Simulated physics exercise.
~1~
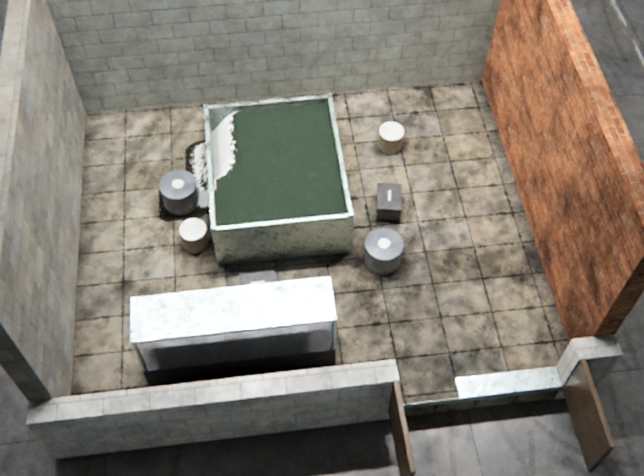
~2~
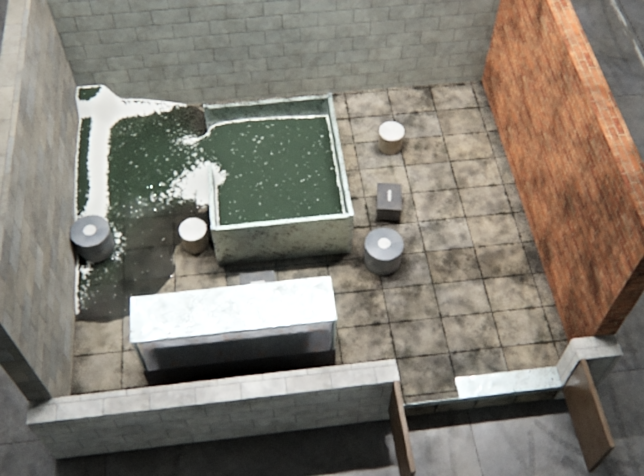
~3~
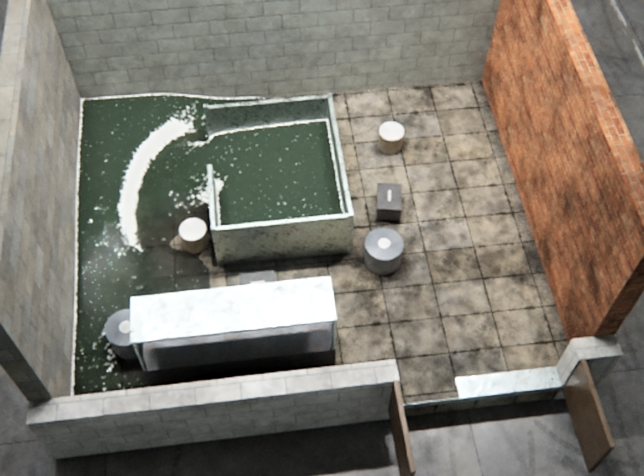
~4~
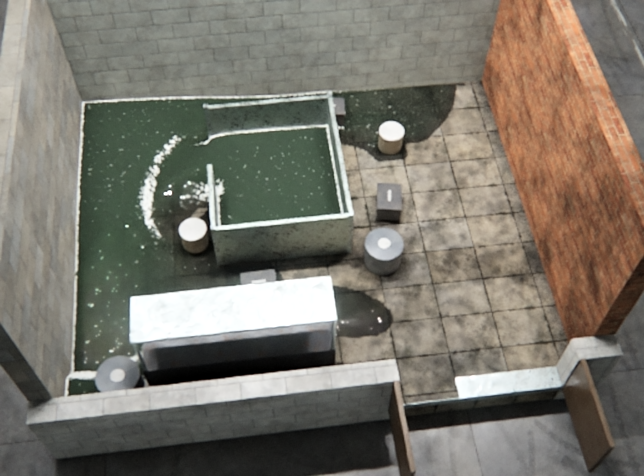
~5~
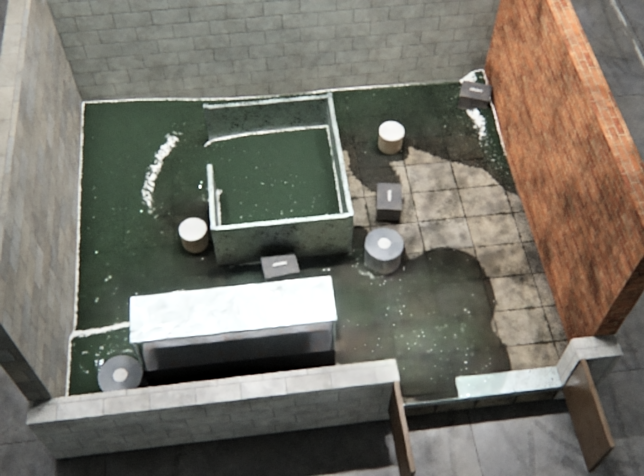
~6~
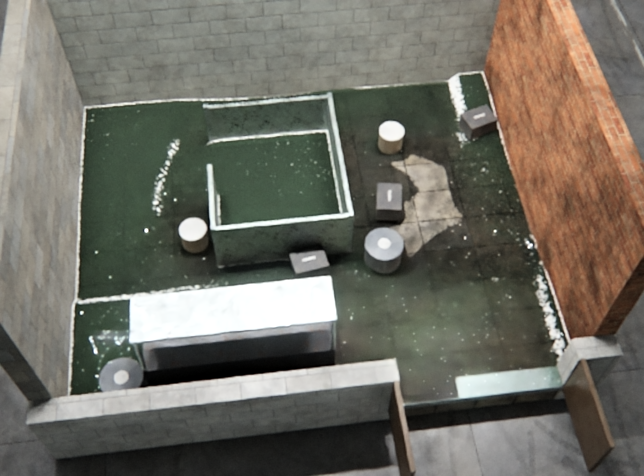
Walled, tiled yard where dark green water bursts from a tank's left side, spreading across most of the floor and shifting a few containers.
